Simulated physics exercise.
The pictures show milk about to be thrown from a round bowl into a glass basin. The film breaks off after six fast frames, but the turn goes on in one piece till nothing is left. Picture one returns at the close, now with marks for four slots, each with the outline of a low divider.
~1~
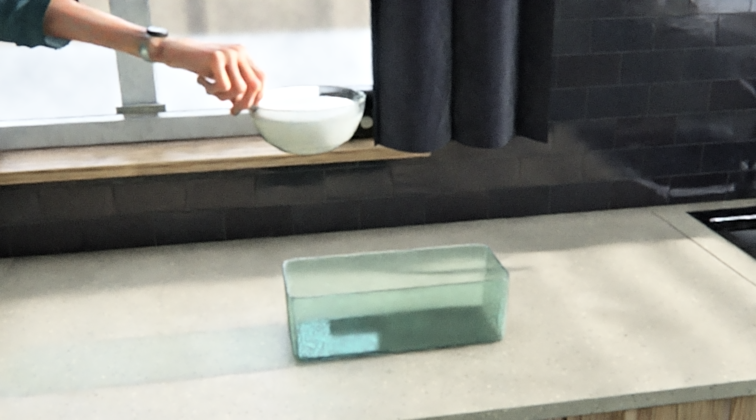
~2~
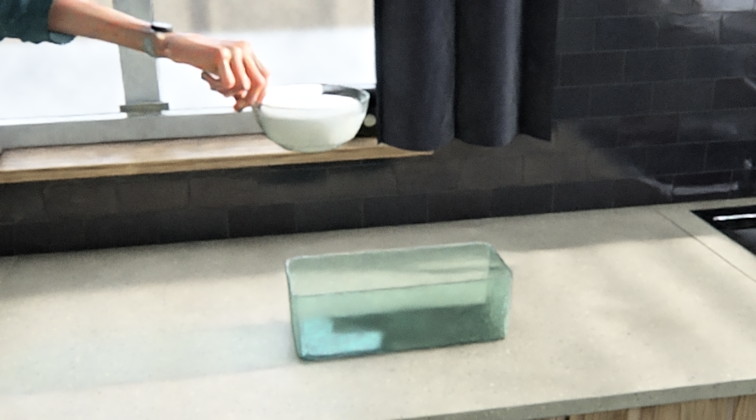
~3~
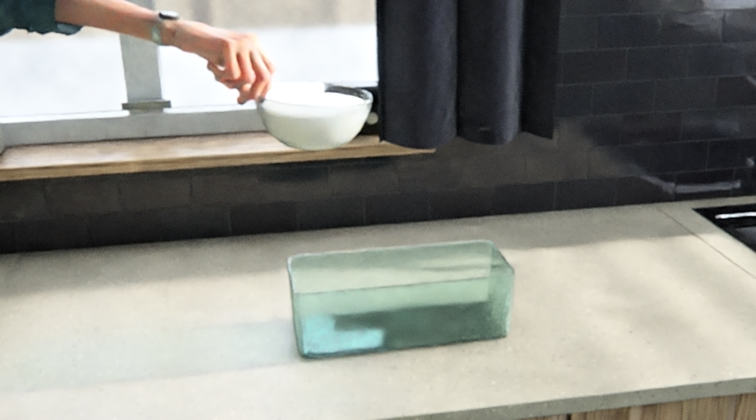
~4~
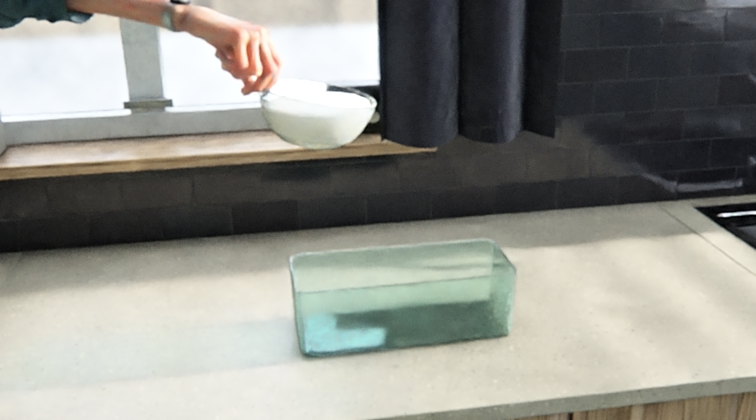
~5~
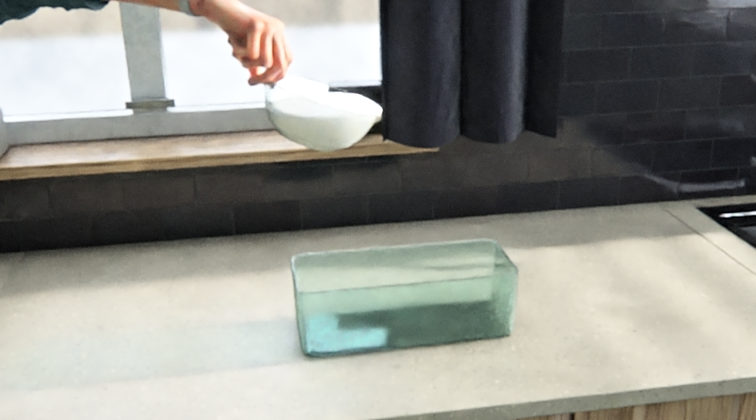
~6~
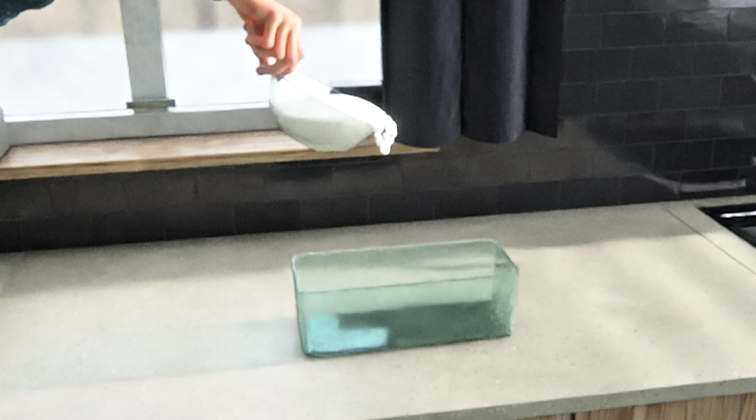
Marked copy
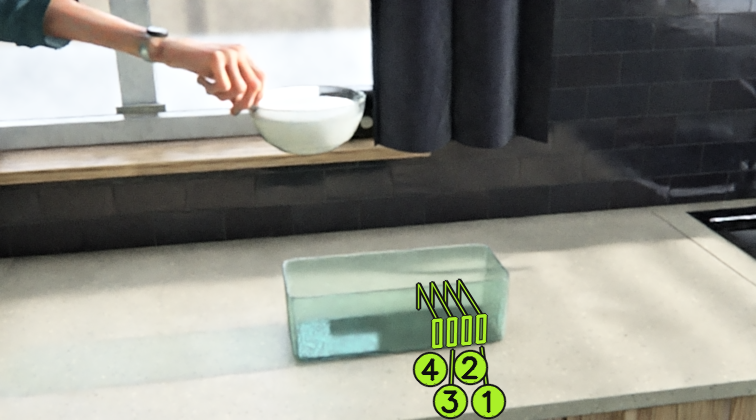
A hand held a round bowl of milk above a counter with a glass basin of clear liquid on it, then gradually tilted the bowl to the right until a little milk slipped over the lip.
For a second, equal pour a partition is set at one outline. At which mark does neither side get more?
The answer is slot 4.
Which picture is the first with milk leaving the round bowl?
Picture 5.
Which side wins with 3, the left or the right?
The left side.
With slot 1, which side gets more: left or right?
More ends on the left.
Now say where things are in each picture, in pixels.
In the first picture, upright, lip at (363, 94); basin from (293, 360) to (505, 338); nothing has left yet.
In the second picture, upright, lip at (366, 93); nothing has left yet.
In the third picture, tipped about 5°, lip at (370, 95); nothing has left yet.
In the fourth picture, tipped about 12°, lip at (373, 100); nothing has left yet.
In the fifth picture, tipped about 20°, lip at (376, 109); milk is over the lip, down to (376, 109).
In the sixth picture, tipped about 30°, lip at (377, 119); milk is over the lip, down to (384, 148).
In lime, 1 at (481, 347); 2 at (467, 348); 3 at (452, 350); 4 at (438, 351).
With 1, about 89 % ends left of the wall and 9 % right of it.
With 2, about 93 % ends left of the wall and 5 % right of it; 3 % is lost outside.
With 3, about 83 % ends left of the wall and 14 % right of it; 3 % is lost outside.
With 4, about 51 % ends left of the wall and 47 % right of it.
